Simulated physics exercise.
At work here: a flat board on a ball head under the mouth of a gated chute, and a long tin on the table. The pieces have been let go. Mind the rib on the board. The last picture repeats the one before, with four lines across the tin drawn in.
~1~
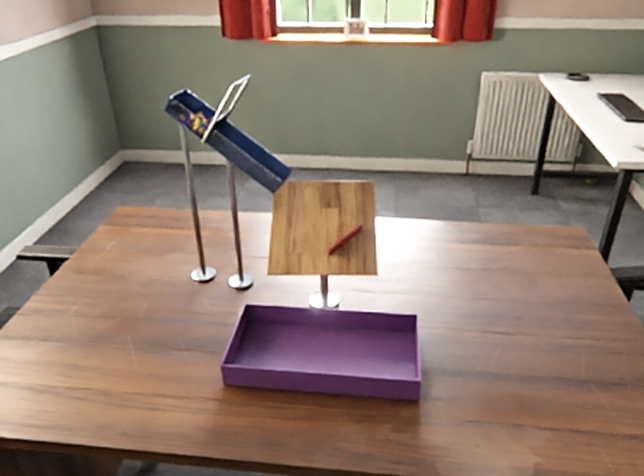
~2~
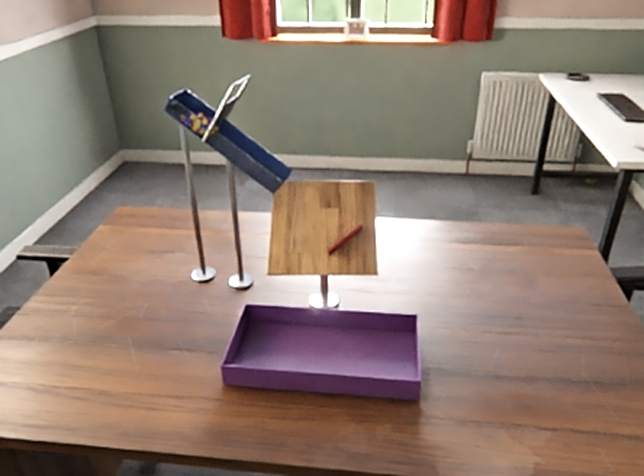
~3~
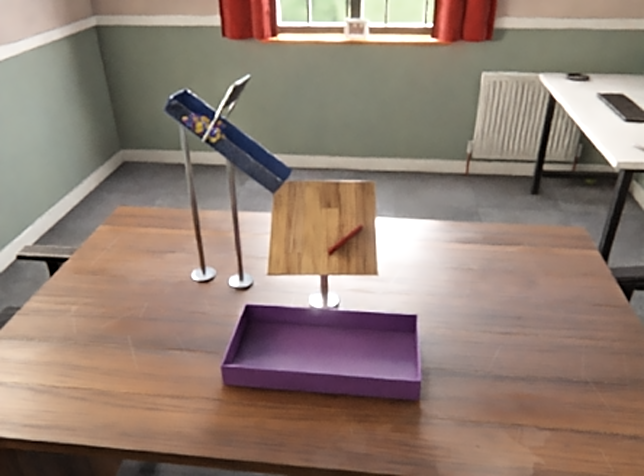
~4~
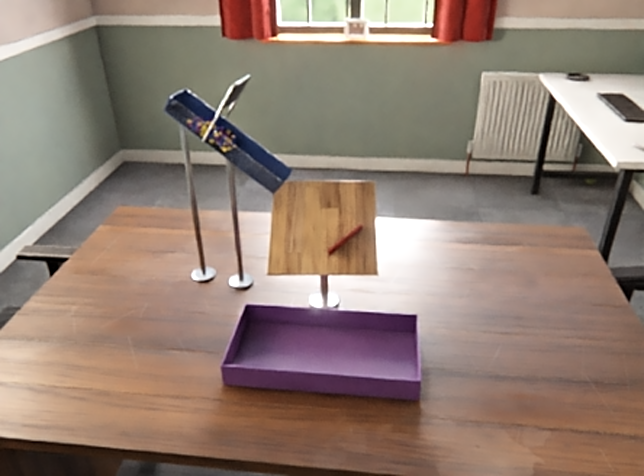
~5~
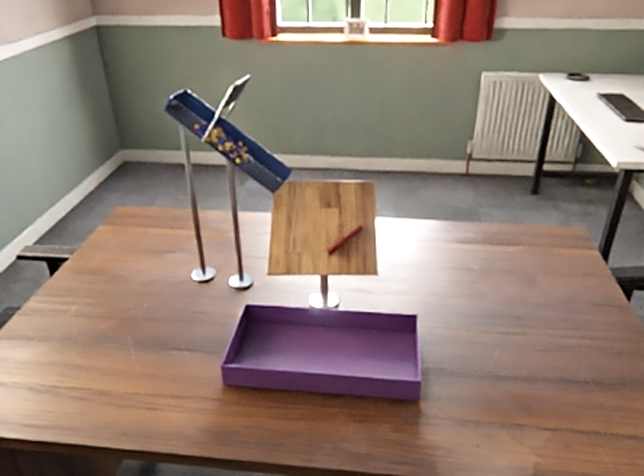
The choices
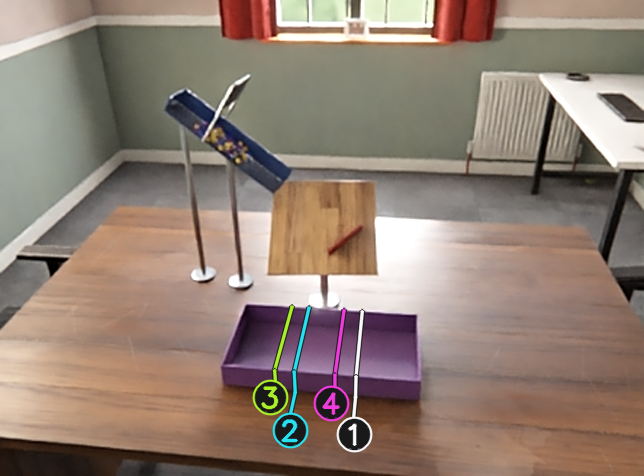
A large brown wooden table stands in a room with green walls, red curtains and a white radiator, seen from slightly above by a still camera. A purple open tin sits in front of a tilted wooden board with a red rib, and a sloping blue chute rests on two metal posts behind, at left. The chute's gate swings up, then small colourful beads slide partway down the chute toward the right.
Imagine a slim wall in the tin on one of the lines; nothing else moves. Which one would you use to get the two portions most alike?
Line 2.
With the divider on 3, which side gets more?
The right side.
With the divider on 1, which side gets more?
Left.
On the marked copy, line 1 crosses the front rim at (356, 375); line 2 crosses the front rim at (294, 371); line 3 crosses the front rim at (274, 369); line 4 crosses the front rim at (335, 374).
Choosing 1, of what is caught, all but a few on the left of the divider, a small share on the right.
Choosing 2, of what is caught, close to half on the left of the divider, close to half on the right.
Choosing 3, of what is caught, only a few on the left of the divider, all but a few on the right.
Choosing 4, of what is caught, all but a few on the left of the divider, a small share on the right.
